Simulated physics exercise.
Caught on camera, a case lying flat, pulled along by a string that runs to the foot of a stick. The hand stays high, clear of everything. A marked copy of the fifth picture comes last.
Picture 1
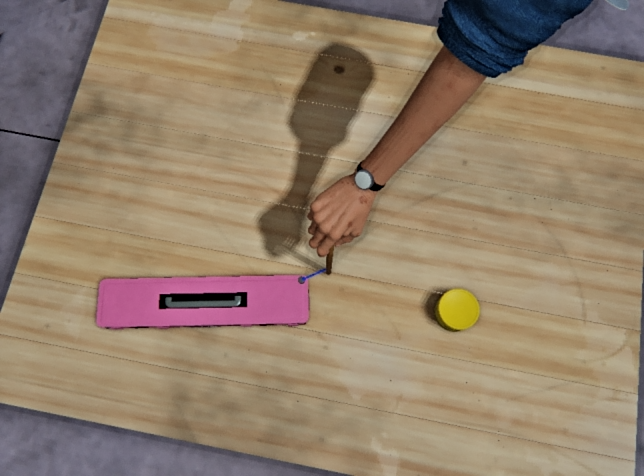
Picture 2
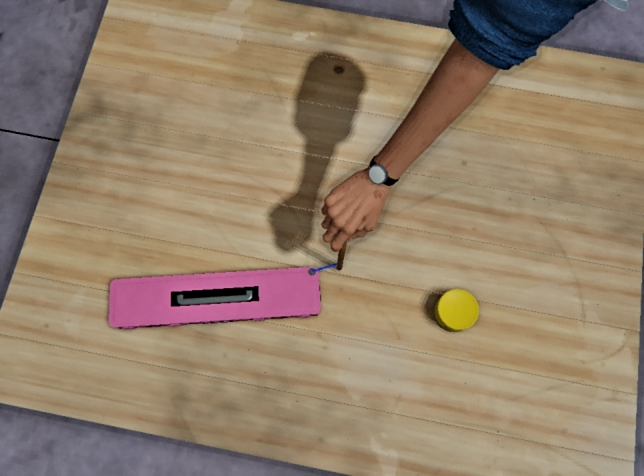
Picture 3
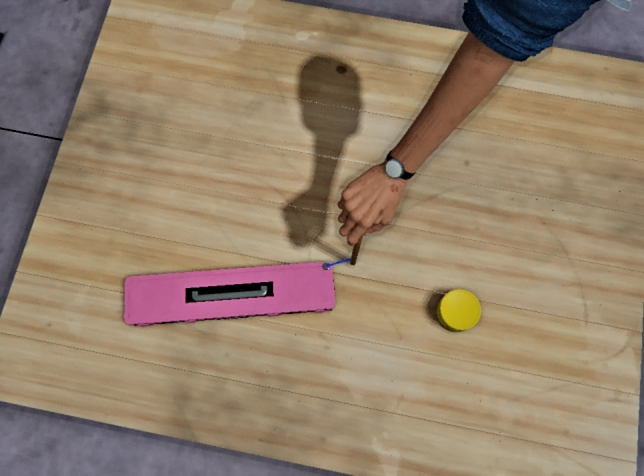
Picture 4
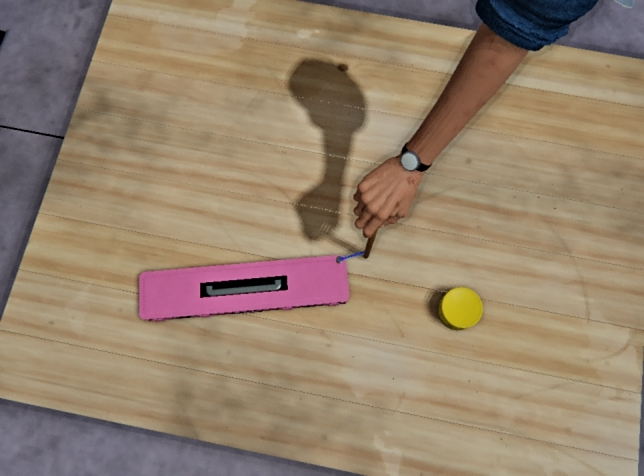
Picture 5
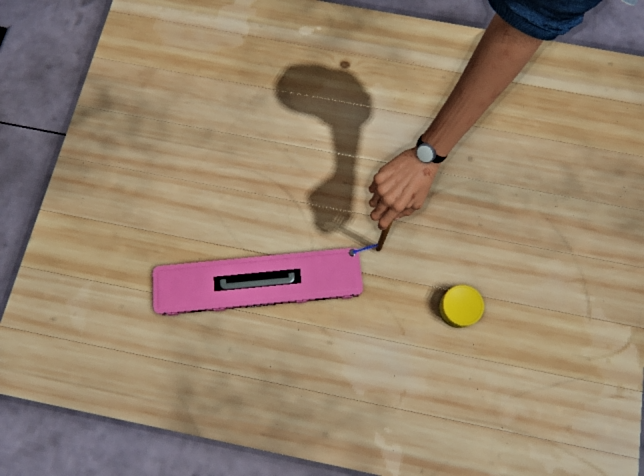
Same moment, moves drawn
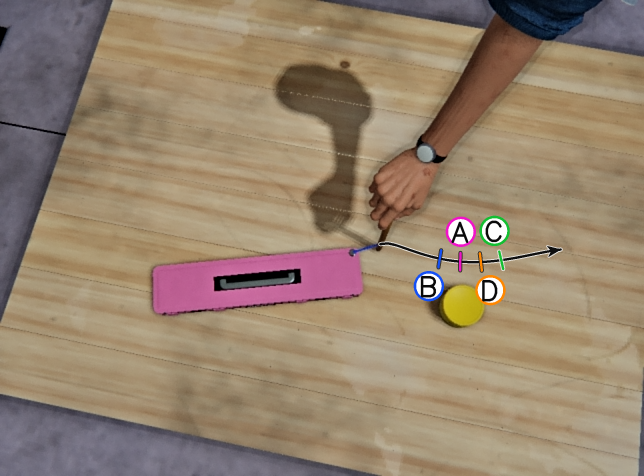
A flat pink case with a dark slot and grey handle lies at the left of a pale wooden board on a grey floor, seen from above. A hand with a wristwatch and blue sleeve holds a short brown stick, joined by a blue string to the case's upper right corner. The hand moves right and slightly upward, pulling the case a short way along, while the yellow tub at right stays put.
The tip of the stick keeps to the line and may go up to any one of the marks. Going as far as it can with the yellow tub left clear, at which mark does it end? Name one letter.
At A, and not beyond.
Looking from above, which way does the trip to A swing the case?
Clockwise.
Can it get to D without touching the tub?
No.
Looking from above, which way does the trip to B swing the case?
Clockwise.
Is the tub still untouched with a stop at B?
Yes.
On the copy, A at (461, 262); B at (440, 259); C at (501, 260); D at (481, 262); the route from (380, 244) via (471, 262) to (561, 250).
On A. First, foot of the stick (407, 249), middle of the case (283, 275).
Then, foot of the stick (434, 258), middle of the case (308, 273).
Finally, foot of the stick (460, 262), middle of the case (333, 271); nothing has been touched.
By contrast, B is safe but short; C is too far, the tub has been hit; D is too far, the tub has been hit.
